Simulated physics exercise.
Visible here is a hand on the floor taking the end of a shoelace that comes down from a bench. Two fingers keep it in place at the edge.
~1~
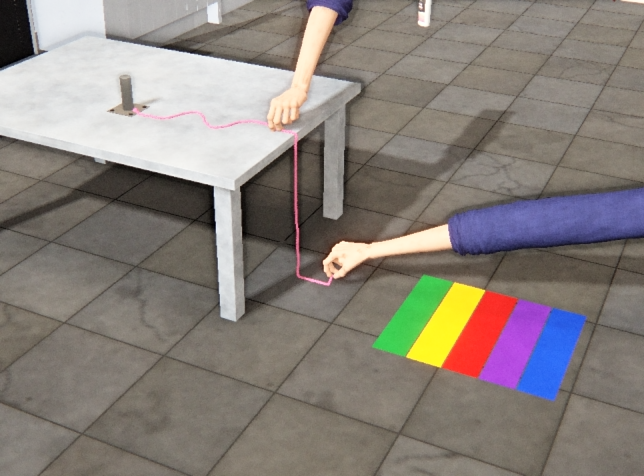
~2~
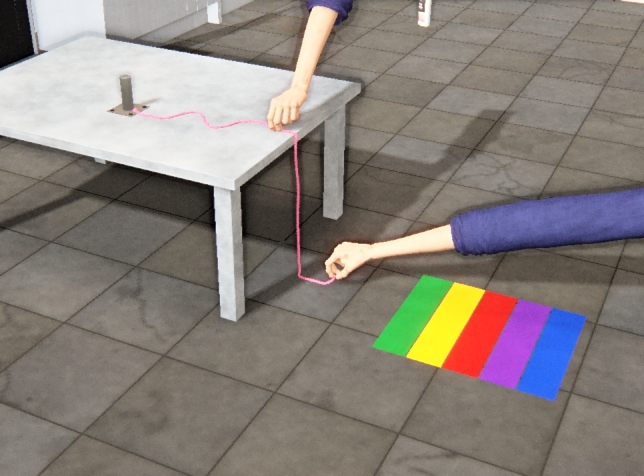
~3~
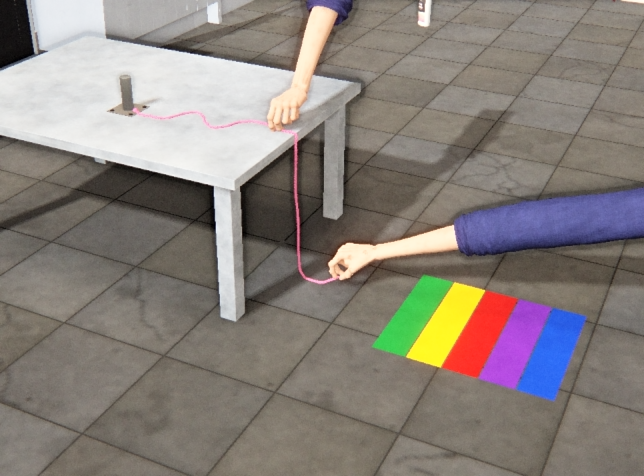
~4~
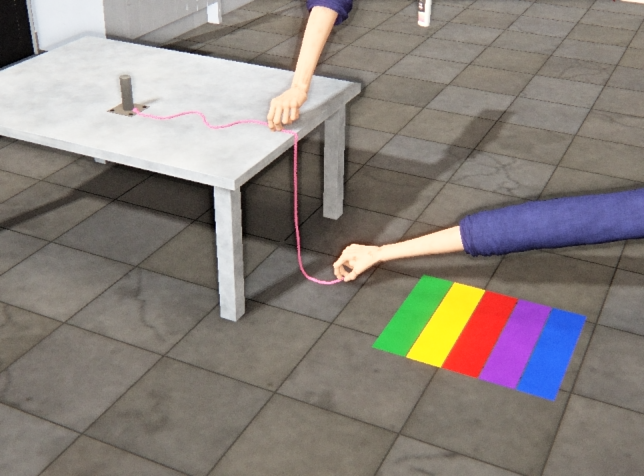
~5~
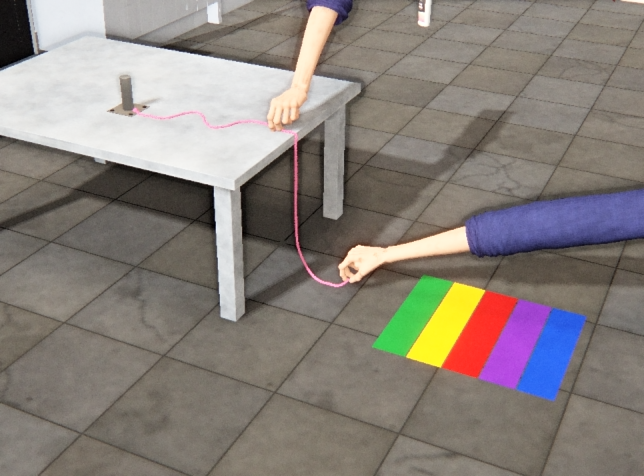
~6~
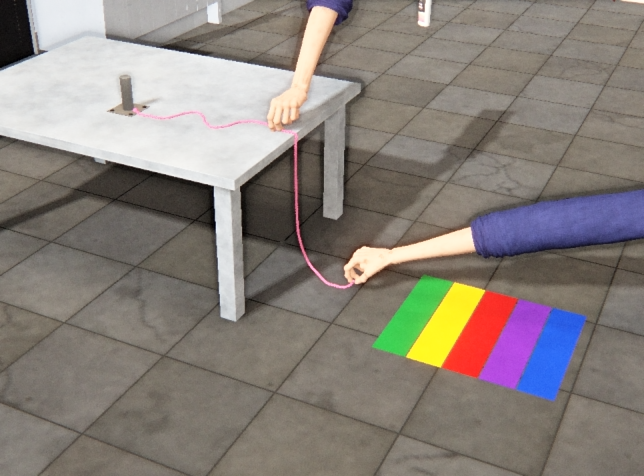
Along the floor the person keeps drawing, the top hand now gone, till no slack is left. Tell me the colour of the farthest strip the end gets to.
The farthest it gets is red.
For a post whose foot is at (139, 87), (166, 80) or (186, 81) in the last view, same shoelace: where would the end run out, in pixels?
You'd get roughly (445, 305), (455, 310) and (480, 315), one for each try.
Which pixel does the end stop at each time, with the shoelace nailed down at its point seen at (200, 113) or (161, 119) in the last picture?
Approximately (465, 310), then (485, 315).
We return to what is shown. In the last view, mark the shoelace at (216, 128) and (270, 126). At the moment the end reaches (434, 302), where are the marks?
You'll find them at (249, 129) and (295, 155).
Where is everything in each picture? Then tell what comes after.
The first frame shows end (333, 275); green (398, 337); yellow (432, 347); red (468, 357); purple (504, 367); blue (542, 378).
The second frame shows end (335, 276); shoelace through (152, 117) (204, 118) (252, 121) (296, 148) (298, 209) (299, 264).
The third frame shows end (338, 277).
The fourth frame shows end (343, 278); shoelace through (152, 117) (204, 118) (252, 121) (296, 148) (296, 208) (301, 265).
The fifth frame shows end (349, 279).
The sixth frame shows end (354, 281); shoelace through (152, 117) (204, 118) (252, 121) (296, 148) (297, 208) (311, 266).
Early on, end near (435, 302); over green.
Midway, end near (469, 312); over red.
At the end of the slack, end near (489, 317); over red. It halts on the red strip.
